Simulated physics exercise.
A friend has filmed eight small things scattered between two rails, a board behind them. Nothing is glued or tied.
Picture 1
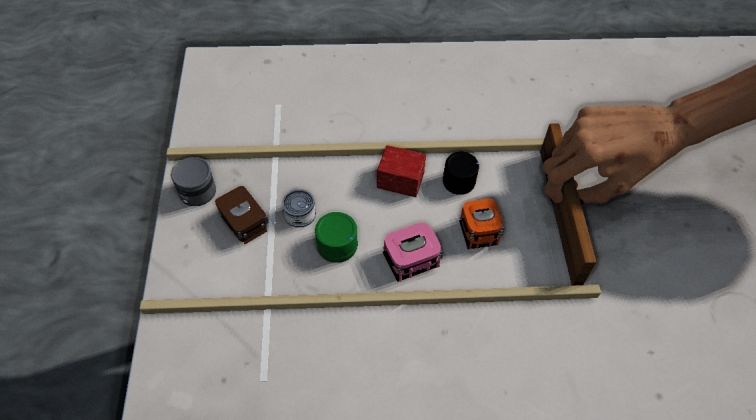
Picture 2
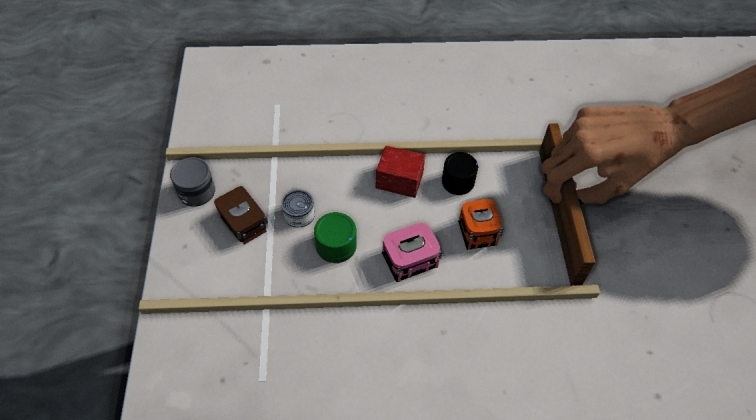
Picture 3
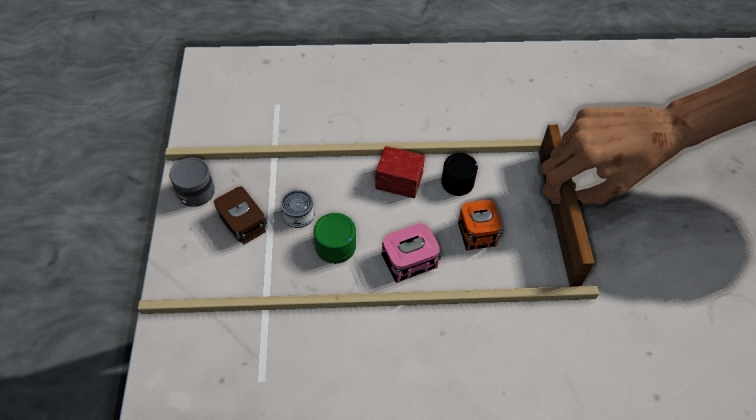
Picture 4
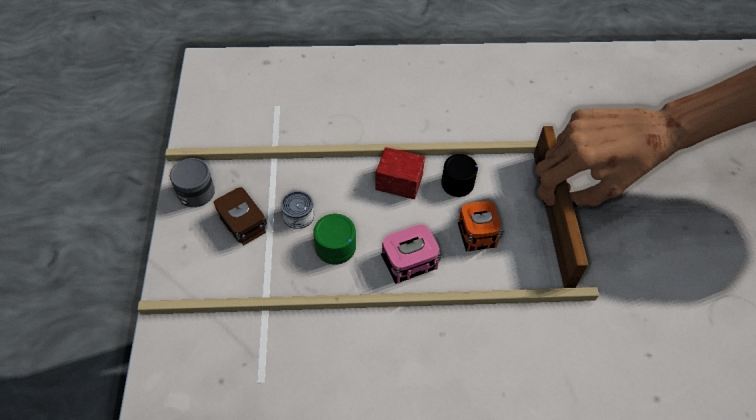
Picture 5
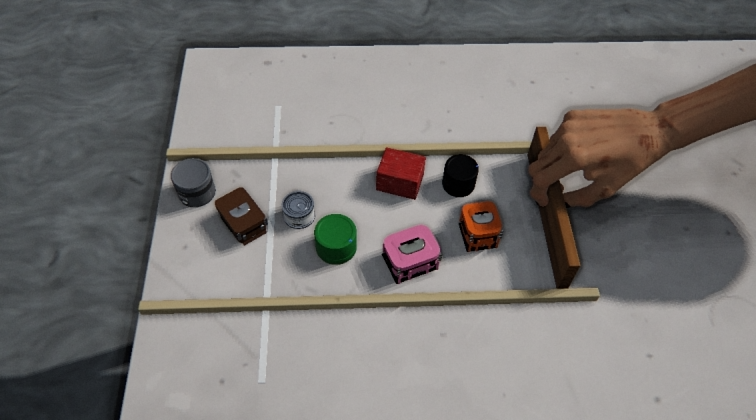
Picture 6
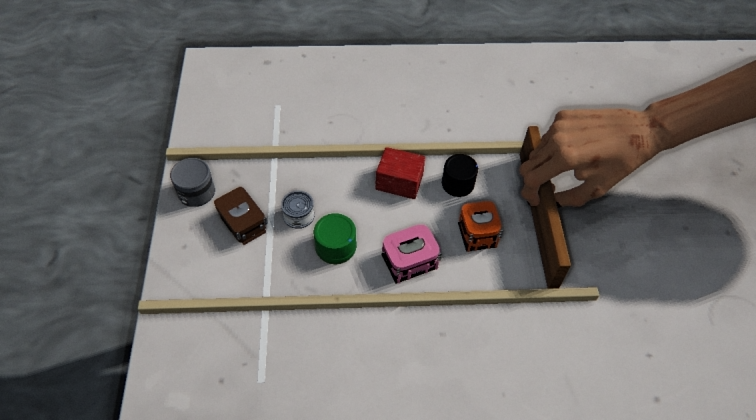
A hand slides a brown board slightly left between two rails toward eight still objects.
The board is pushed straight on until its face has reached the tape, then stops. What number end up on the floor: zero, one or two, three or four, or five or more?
As it turns out, the number that fall off is zero.
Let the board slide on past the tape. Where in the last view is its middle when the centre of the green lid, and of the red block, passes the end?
Its middle is around (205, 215) and around (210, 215).
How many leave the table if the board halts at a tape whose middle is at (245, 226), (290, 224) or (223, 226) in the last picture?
In that order 1, 0 and 1.
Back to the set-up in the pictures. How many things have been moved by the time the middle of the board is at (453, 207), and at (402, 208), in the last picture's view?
By then 4, and 4.
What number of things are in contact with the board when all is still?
That makes 3.
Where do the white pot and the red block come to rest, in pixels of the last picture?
First (244, 203), then (220, 168).
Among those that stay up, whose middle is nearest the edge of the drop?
That is the grey tub.
A little later, none off yet; grey tub at rest near (193, 183); brown case at rest near (241, 216); white pot at rest near (298, 209).
When it is over, the number that fall off is zero.
